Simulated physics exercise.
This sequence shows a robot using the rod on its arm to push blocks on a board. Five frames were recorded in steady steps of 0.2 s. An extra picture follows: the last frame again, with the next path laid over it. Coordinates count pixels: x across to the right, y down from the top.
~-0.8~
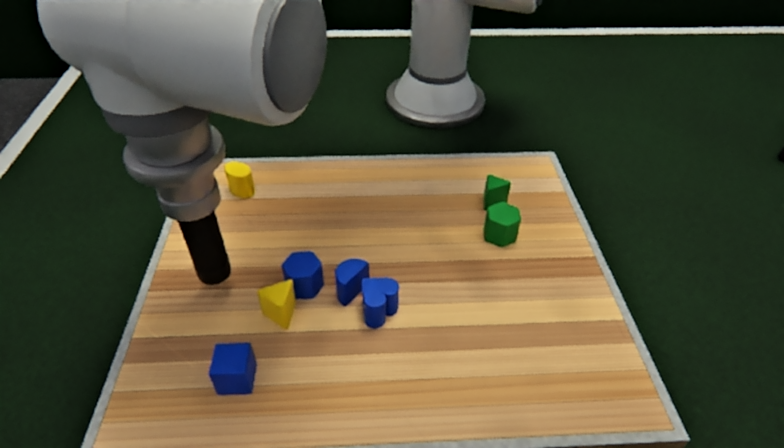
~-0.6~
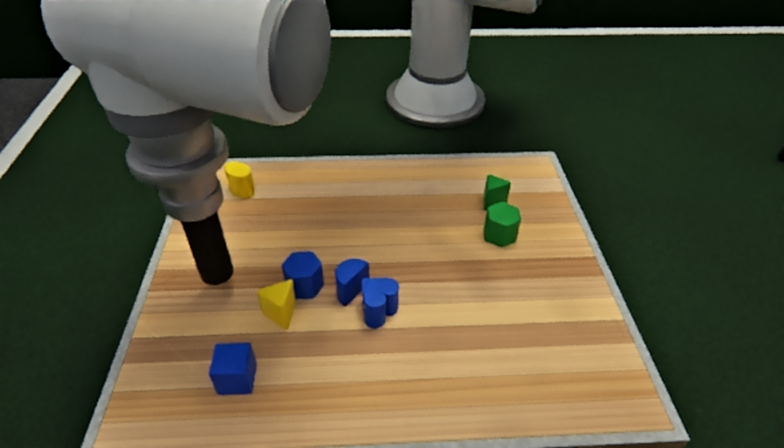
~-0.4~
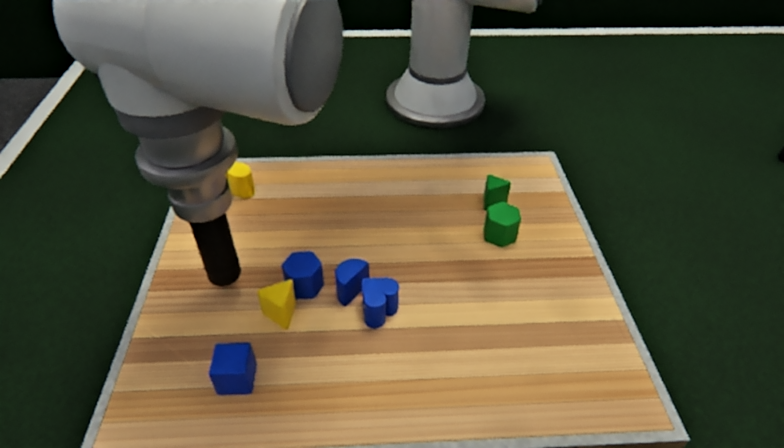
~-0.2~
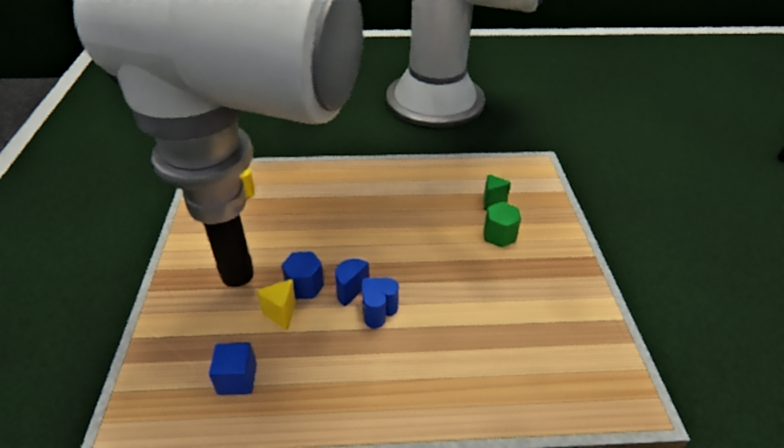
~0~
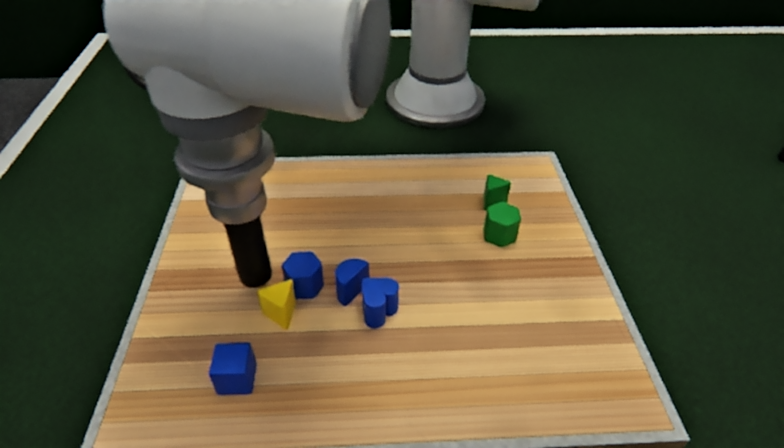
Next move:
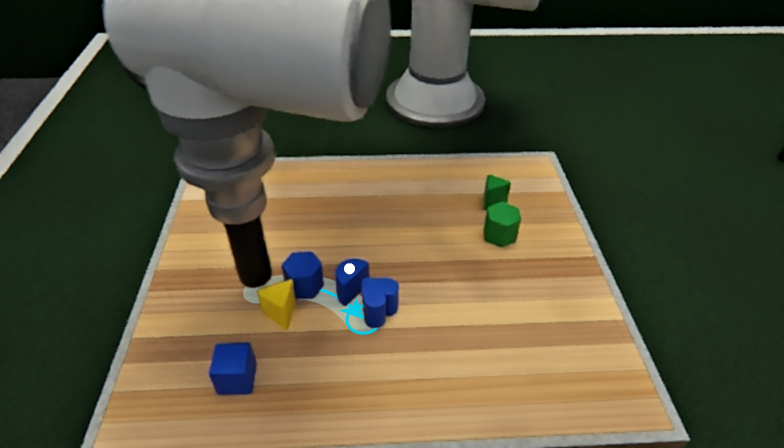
The footage shows a robot arm holding a dark rod over a wooden board scattered with blue, yellow and green blocks; the rod moves slowly right, close to the yellow triangle and blue hexagonal block, while the blocks stay still.
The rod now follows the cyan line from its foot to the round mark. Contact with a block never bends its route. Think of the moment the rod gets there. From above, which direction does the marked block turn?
It turns clockwise.
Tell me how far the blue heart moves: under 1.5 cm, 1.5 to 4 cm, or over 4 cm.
Travels 1.5 to 4 cm.
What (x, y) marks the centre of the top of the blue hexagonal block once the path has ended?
By then it is at (365, 259).
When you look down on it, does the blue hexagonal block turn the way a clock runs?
No.
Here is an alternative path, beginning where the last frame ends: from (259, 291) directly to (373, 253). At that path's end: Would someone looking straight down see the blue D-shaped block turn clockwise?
I believe so.
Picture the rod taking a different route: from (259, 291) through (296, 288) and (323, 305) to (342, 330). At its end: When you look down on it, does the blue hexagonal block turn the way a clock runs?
No, that is not how it ends up.
Path on the board, from (259, 291) by way of (300, 286) and (336, 296) to (364, 319); the dot is on the blue D-shaped block.
The first path, step by step. One third of the way, rod at (298, 272); blue hexagonal block at (333, 261); blue D-shaped block at (361, 270), turned 15° clockwise.
Two thirds of the way, rod at (336, 283); blue hexagonal block at (363, 258), turned 60° anticlockwise; blue D-shaped block at (392, 270), turned 50° clockwise; blue heart at (382, 292).
At the end, rod at (363, 305); yellow triangle in place; blue hexagonal block at (365, 259), turned 75° anticlockwise; blue D-shaped block at (398, 270), turned 55° clockwise; blue heart at (398, 299).
